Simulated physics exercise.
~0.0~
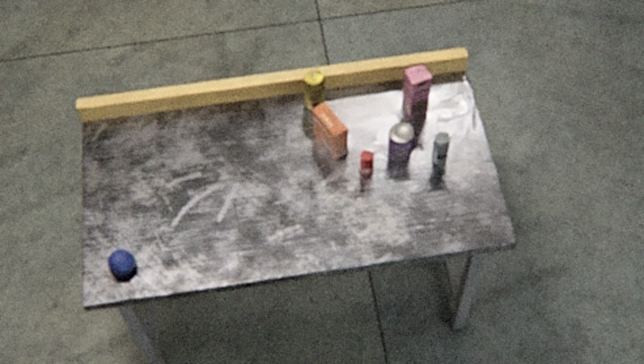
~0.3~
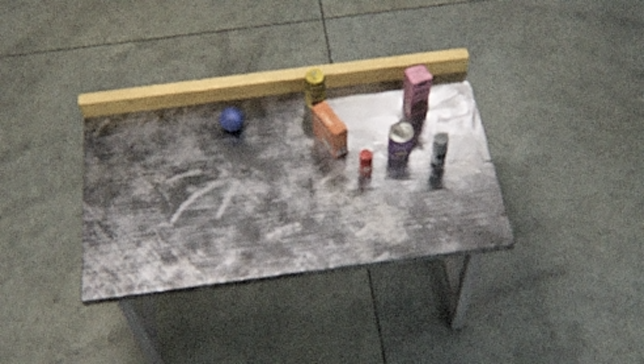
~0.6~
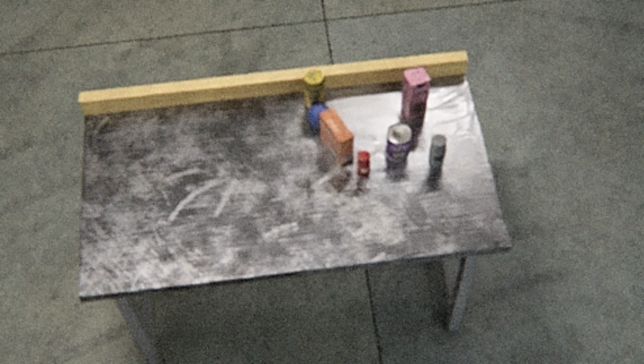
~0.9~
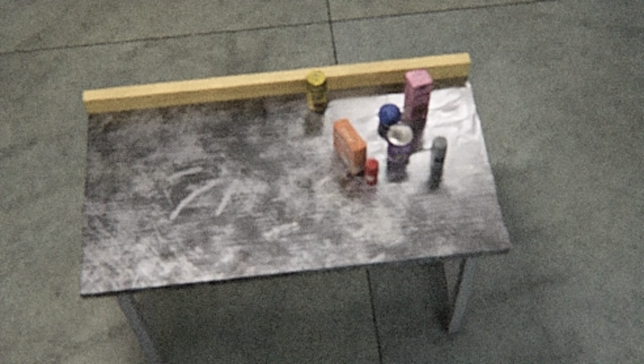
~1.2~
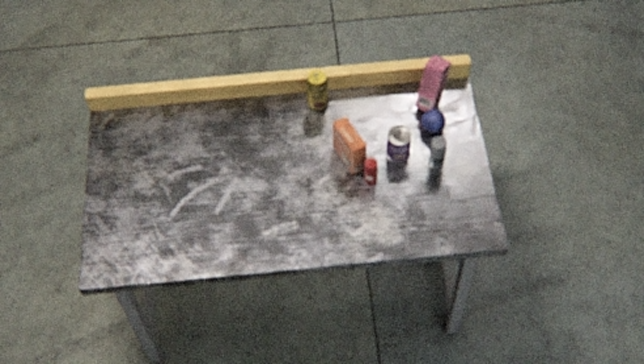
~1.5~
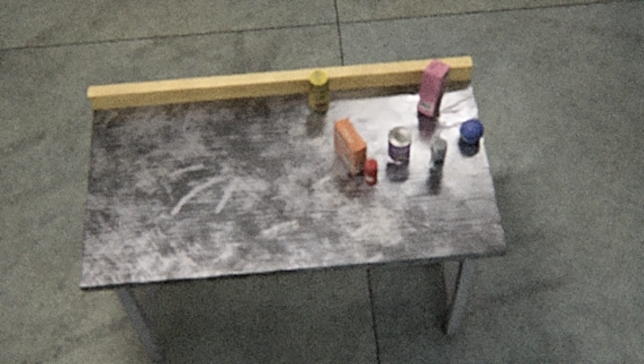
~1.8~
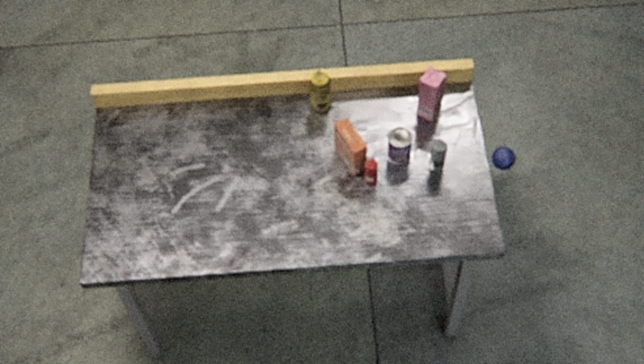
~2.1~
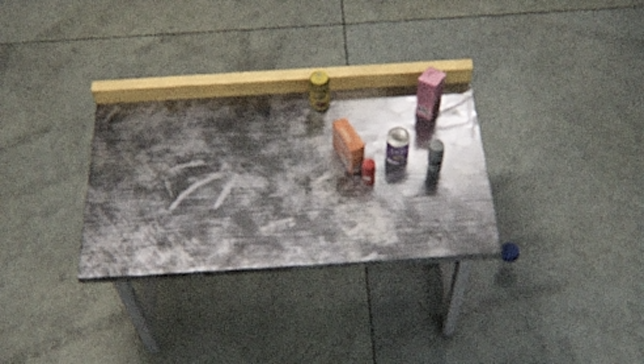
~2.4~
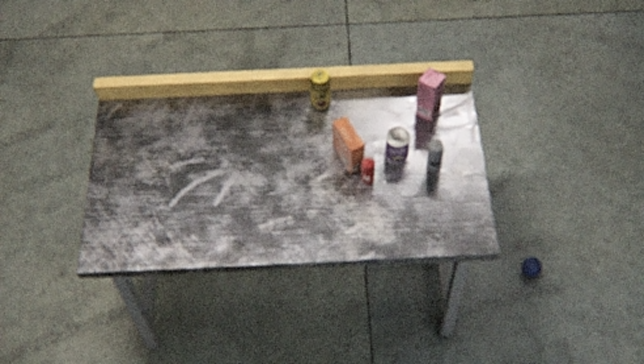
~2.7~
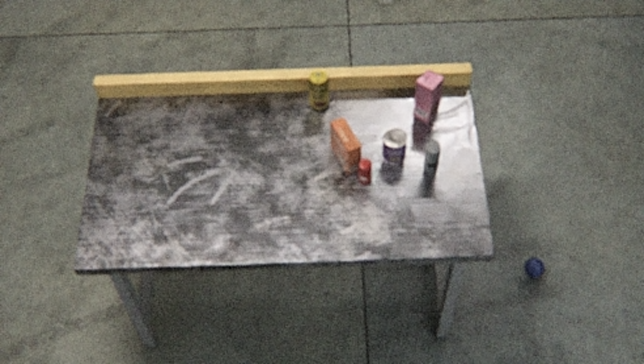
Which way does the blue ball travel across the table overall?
The blue ball travels to the right, going past the standing items and off the right edge of the table.
